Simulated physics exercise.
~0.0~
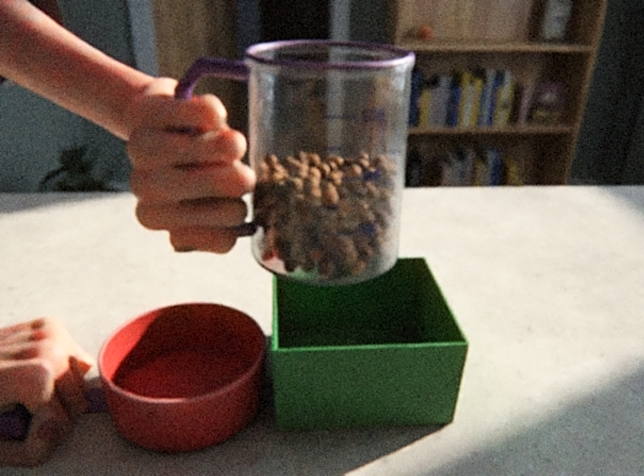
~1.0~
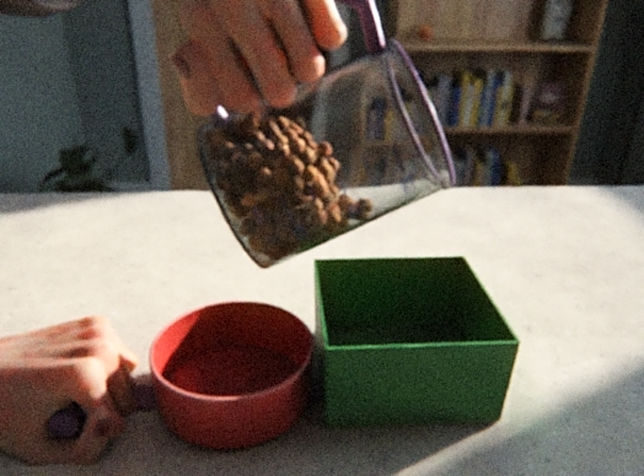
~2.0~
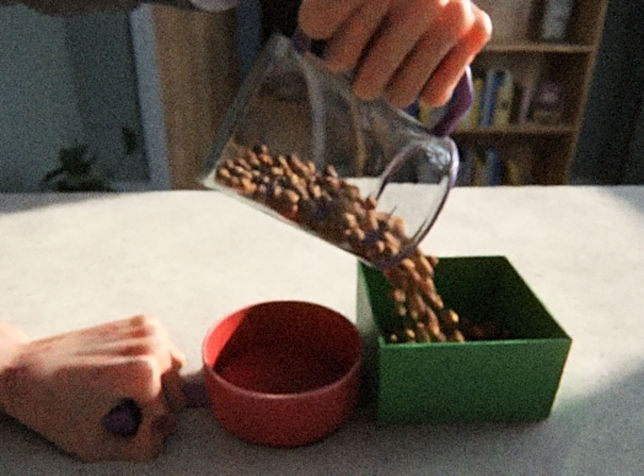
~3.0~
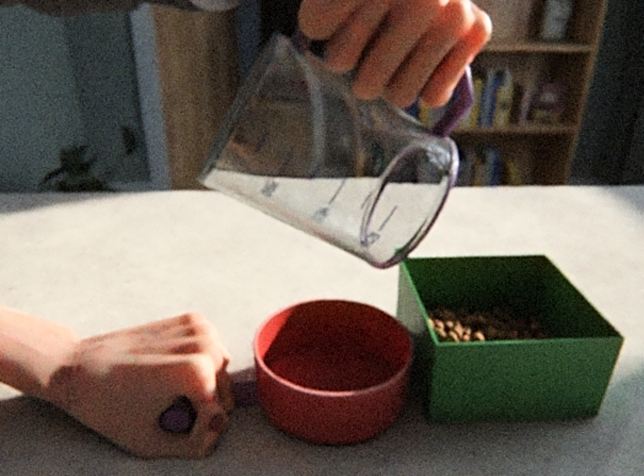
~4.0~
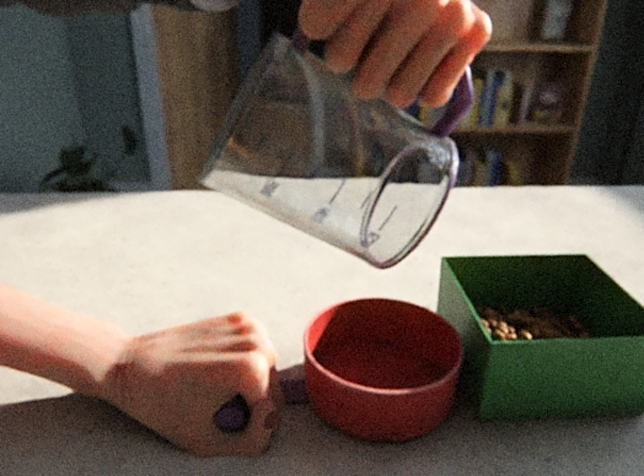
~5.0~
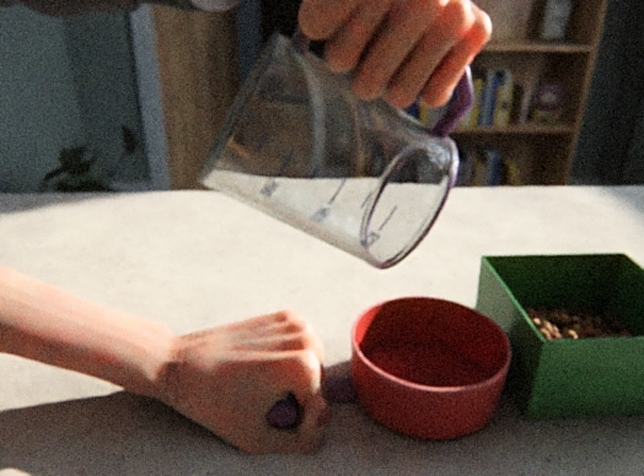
On a pale tabletop in front of a bookshelf, one hand tipped a clear jug of small brown cereal balls while another slid a red dish and green tin rightward. The balls all poured into the tin, leaving the jug and dish empty.
